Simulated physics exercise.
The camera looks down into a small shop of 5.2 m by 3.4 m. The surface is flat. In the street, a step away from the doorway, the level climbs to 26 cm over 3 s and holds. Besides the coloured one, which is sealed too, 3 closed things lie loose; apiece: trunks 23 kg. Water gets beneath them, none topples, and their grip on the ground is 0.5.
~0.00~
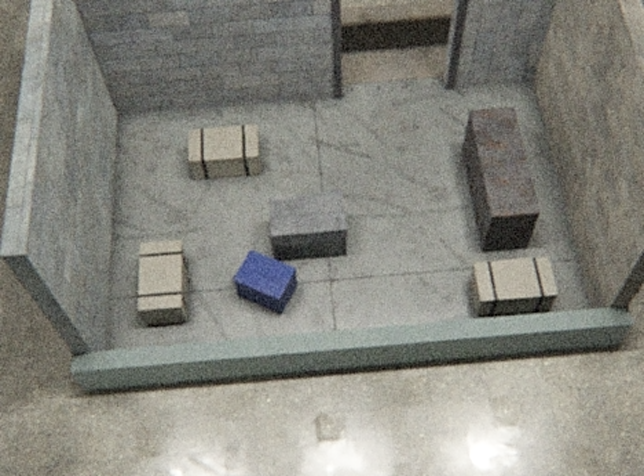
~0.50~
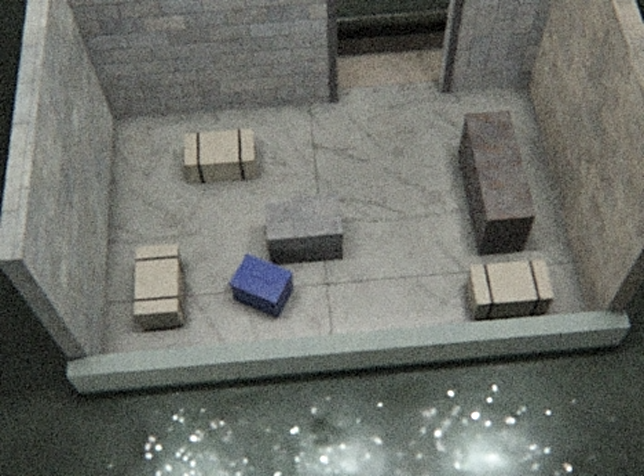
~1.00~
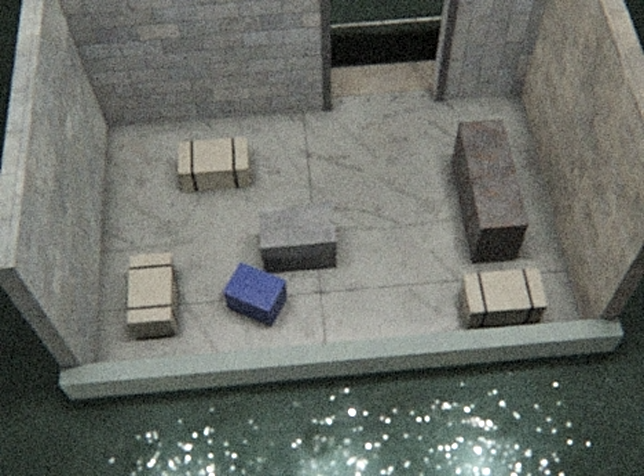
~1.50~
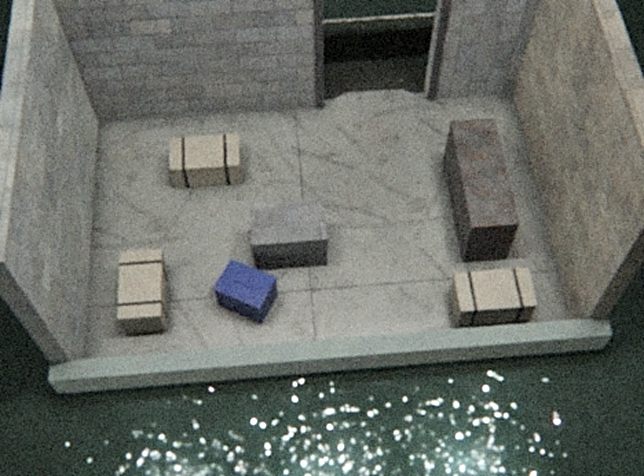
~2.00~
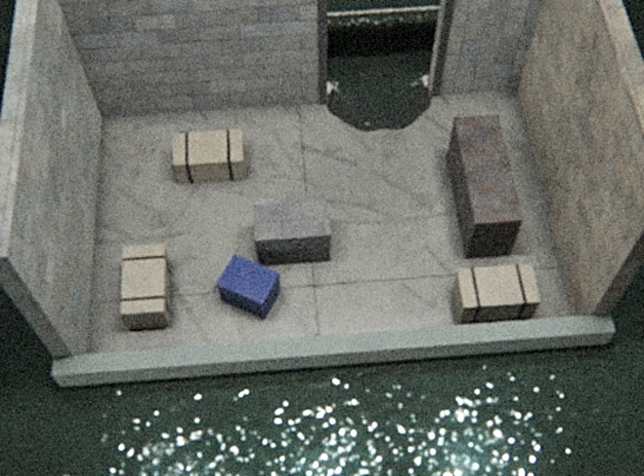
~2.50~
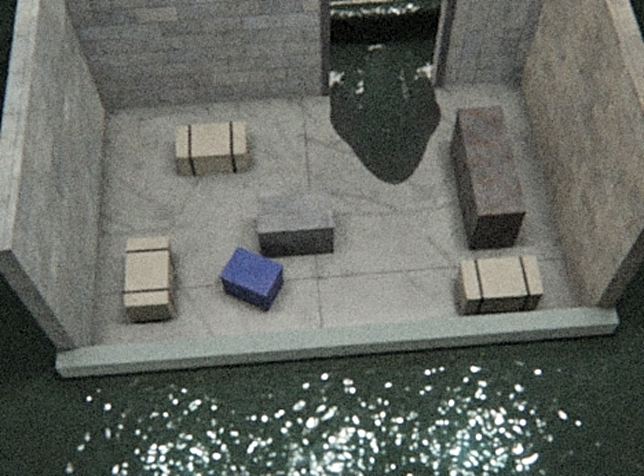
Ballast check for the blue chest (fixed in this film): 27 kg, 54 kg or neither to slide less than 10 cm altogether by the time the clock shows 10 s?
Verdict: Only the larger load is enough.
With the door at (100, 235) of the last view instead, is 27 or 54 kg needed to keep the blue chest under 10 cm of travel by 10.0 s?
Then only the larger load is enough.
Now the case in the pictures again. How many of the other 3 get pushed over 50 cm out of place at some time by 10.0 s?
I count 2.
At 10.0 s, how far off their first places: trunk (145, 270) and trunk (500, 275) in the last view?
In that order: 50 cm, 200 cm.
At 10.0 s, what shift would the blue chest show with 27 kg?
Roughly 40 cm.
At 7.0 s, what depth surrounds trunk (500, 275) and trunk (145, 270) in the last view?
Roughly 11 and 6 cm.
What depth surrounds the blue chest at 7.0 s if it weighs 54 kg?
Roughly 6 cm.
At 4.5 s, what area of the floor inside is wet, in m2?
About 9.0 m2.
After 3.5 s the blue chest would be 0 cm from its start with 27 kg and 0 cm from its start with 54 kg; 0 cm of water round it then.
After 4.5 s the blue chest would be 0 cm from its start with 27 kg and 0 cm from its start with 54 kg; 0 cm of water round it then.
After 7.0 s the blue chest would be 0 cm from its start with 27 kg and 0 cm from its start with 54 kg; 6 cm of water round it then.
After 10.0 s the blue chest would be 41 cm from its start with 27 kg and 0 cm from its start with 54 kg; 11 cm of water round it then.
